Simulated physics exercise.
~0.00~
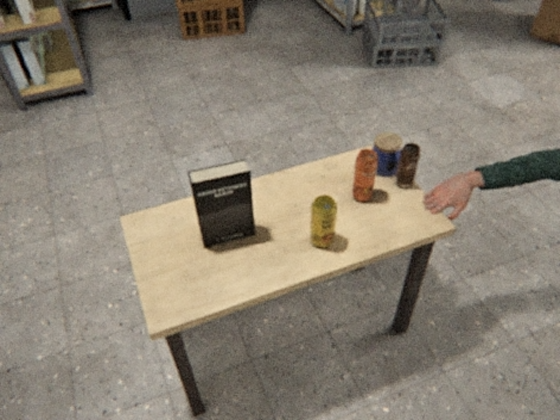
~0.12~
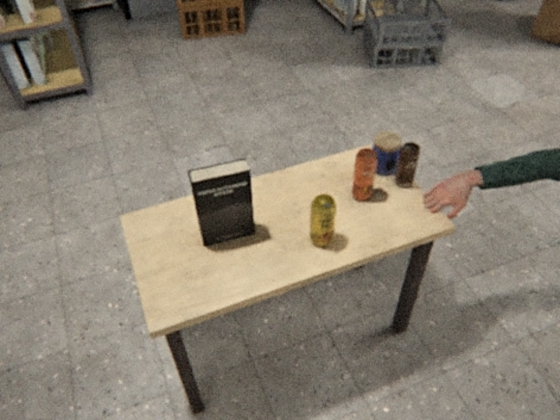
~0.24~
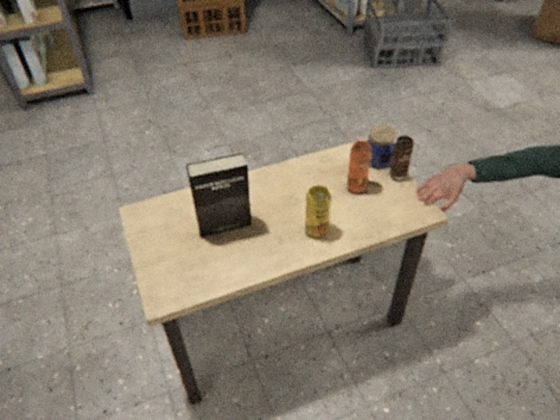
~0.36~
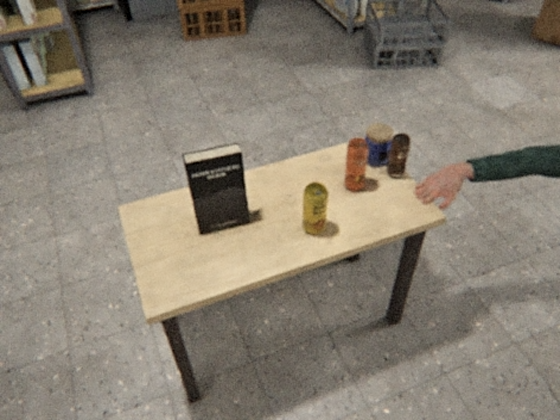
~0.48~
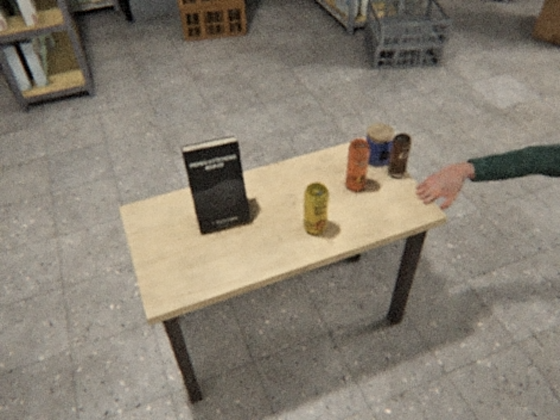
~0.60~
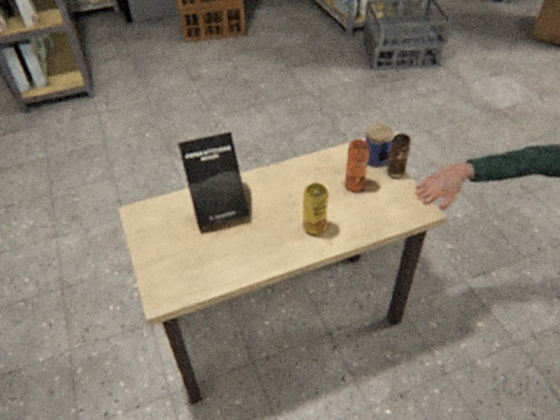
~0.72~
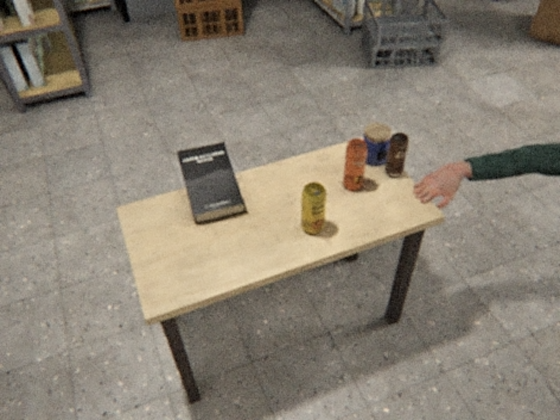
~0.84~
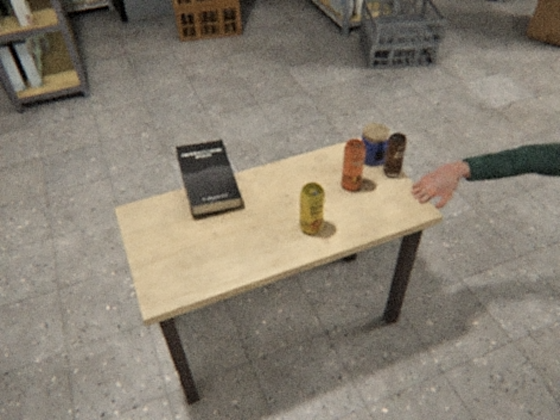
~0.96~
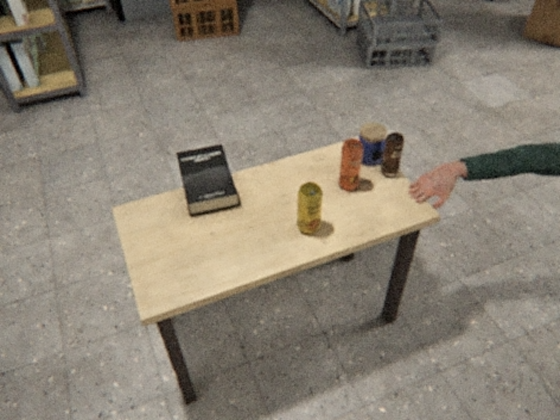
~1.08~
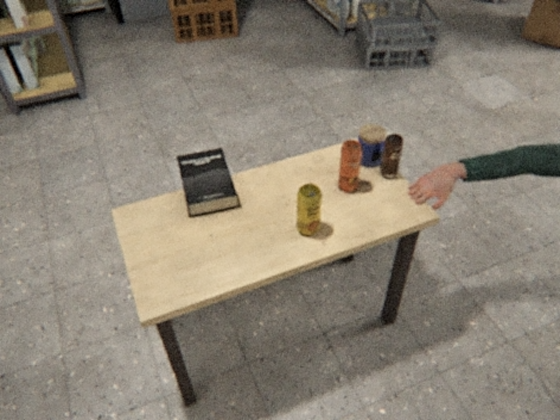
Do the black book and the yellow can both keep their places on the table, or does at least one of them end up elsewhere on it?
At least one ends up elsewhere, as the black book tips over backwards and comes to lie away from its first spot. The yellow can stays upright in its place on the table.
In a room with a grey tiled floor, crates and a shelf at the back, a pale wooden side table is seen from above. A black book stands upright towards the left, a yellow can near the middle, and an orange can, a blue jar and a brown can towards the right. A hand in a green sleeve is at the right end as the table shifts slightly away from the viewer. The book then leans backwards and topples away. It ends lying flat on the tabletop, while the cans and the jar remain upright.
